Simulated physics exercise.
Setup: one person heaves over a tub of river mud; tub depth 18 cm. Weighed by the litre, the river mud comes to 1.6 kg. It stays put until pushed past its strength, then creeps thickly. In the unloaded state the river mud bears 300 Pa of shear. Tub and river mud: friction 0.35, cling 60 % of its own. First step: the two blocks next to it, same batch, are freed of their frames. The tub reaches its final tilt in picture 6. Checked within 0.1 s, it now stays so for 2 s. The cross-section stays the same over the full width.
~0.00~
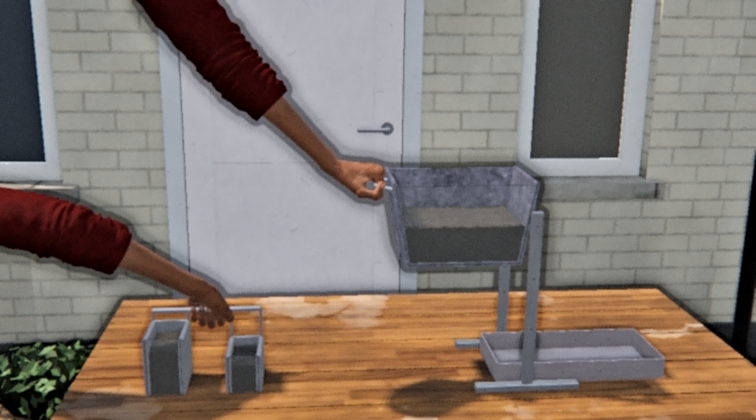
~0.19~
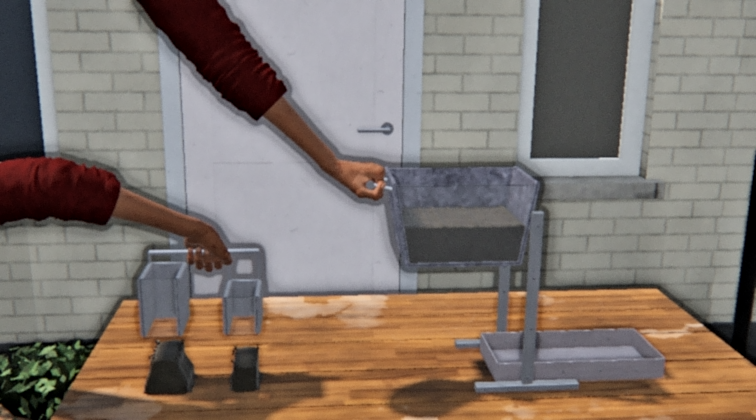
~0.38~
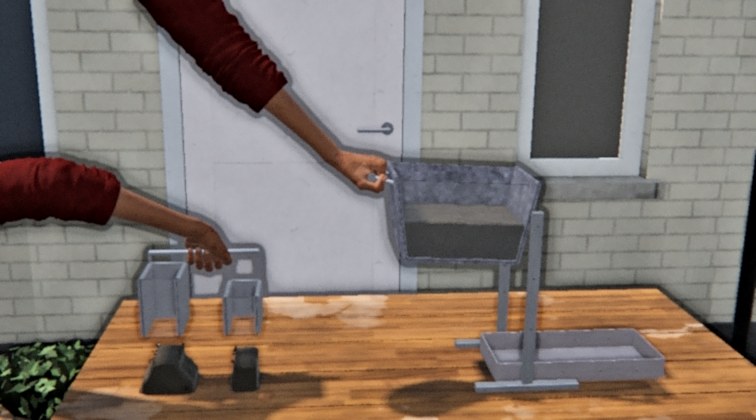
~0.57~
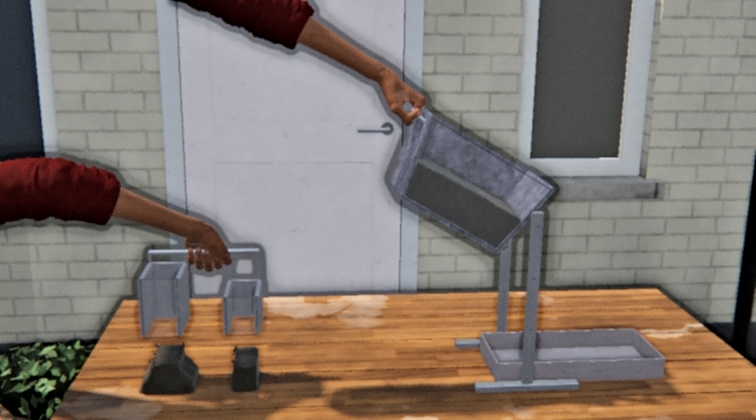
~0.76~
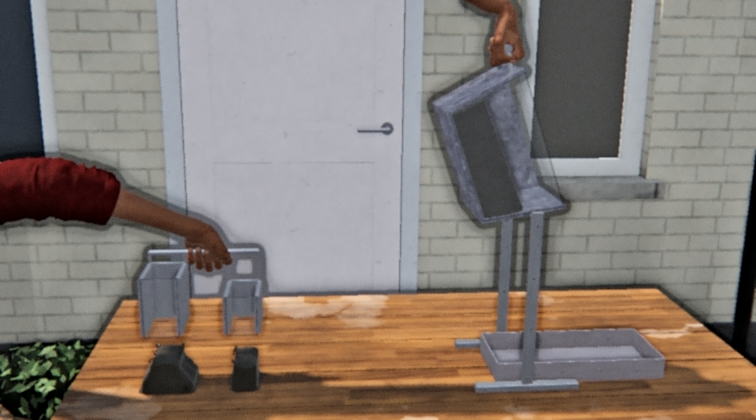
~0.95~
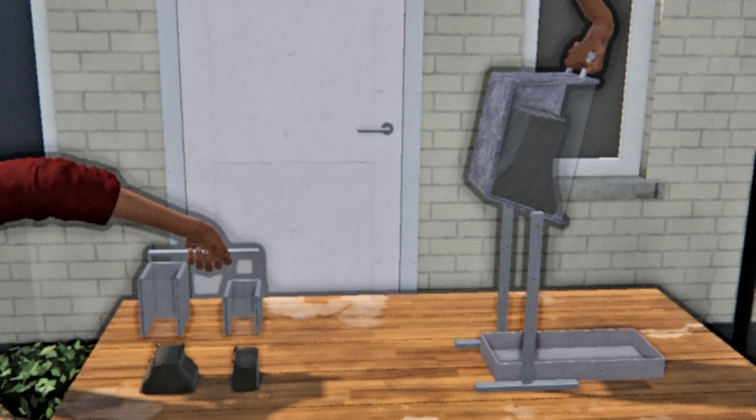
We see a hand lift two small open moulds off dark mud blocks, which sag slightly, the larger more; then another hand tilts a grey tub of mud rightward past upright on its stand, above an empty tray.
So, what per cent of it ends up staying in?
Expect roughly 0 %.
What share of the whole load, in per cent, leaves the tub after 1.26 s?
Roughly 22 percent of the load.
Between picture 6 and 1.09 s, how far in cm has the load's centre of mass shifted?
It has moved around 13 centimetres.
By 1.09 s, the tub is at 100 degrees and holds 46 %.
By 1.26 s, the tub is at 100 degrees and holds 21 %.
By 1.43 s, the tub is at 100 degrees and holds 0 %.
By 1.60 s, the tub is at 100 degrees and holds 0 %.
By 2.95 s, at the end, the tub is at 100 degrees and holds 0 %.
